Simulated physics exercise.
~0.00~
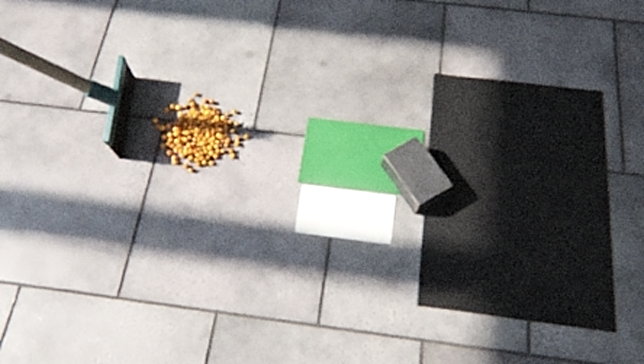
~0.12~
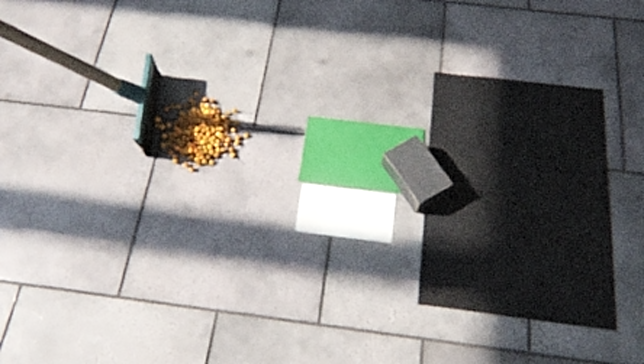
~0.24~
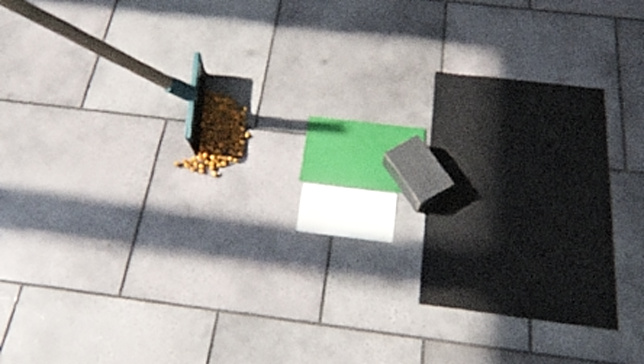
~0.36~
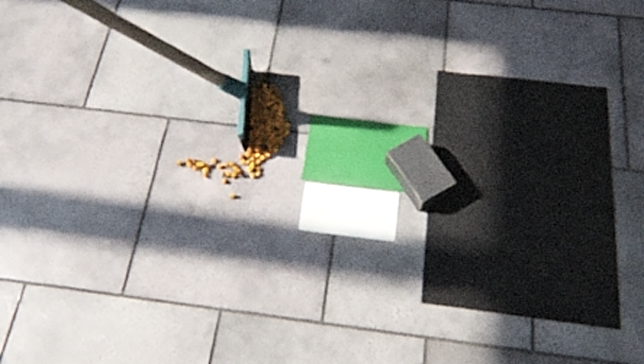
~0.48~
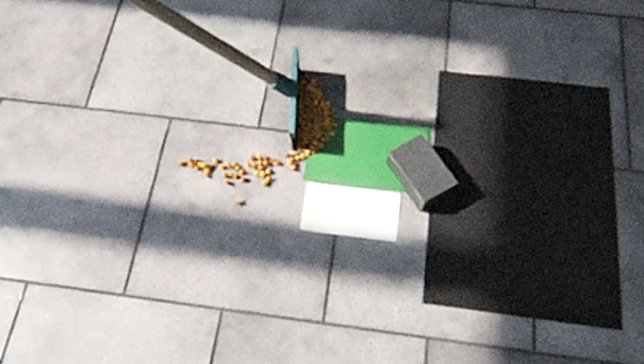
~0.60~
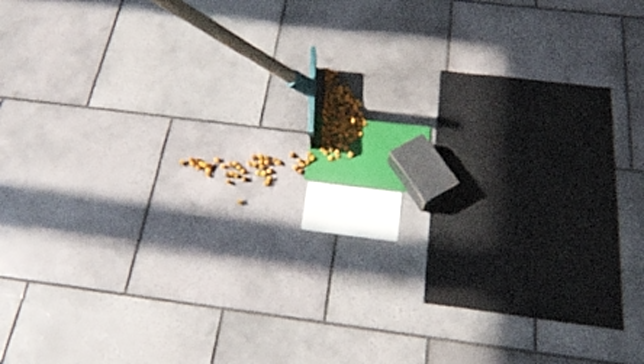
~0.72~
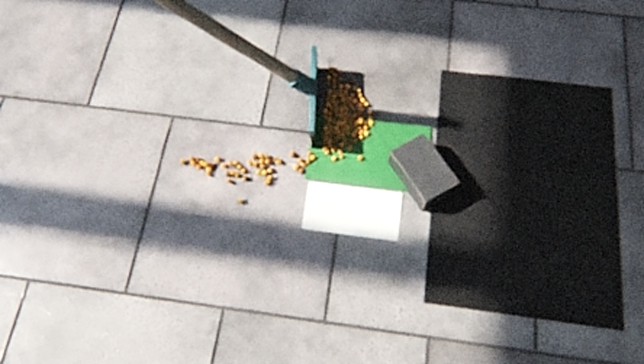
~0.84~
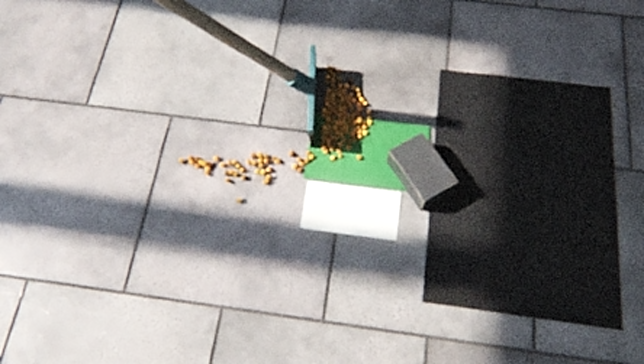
A sunlit floor of grey stone slabs, crossed by bands of shadow, is seen from above at a slight tilt. A teal squeegee on a long handle stands at the left beside a heap of golden corn kernels, with a green mat above a white one near the middle, a grey block at the green mat's right edge and a large black mat at the right. The squeegee slides right and gathers the kernels, while some slip past its lower end and trail behind. It pushes the rest partly onto the green mat, then halts short of the block. The kernels settle there, some on green, many on bare stone, none on white or black.
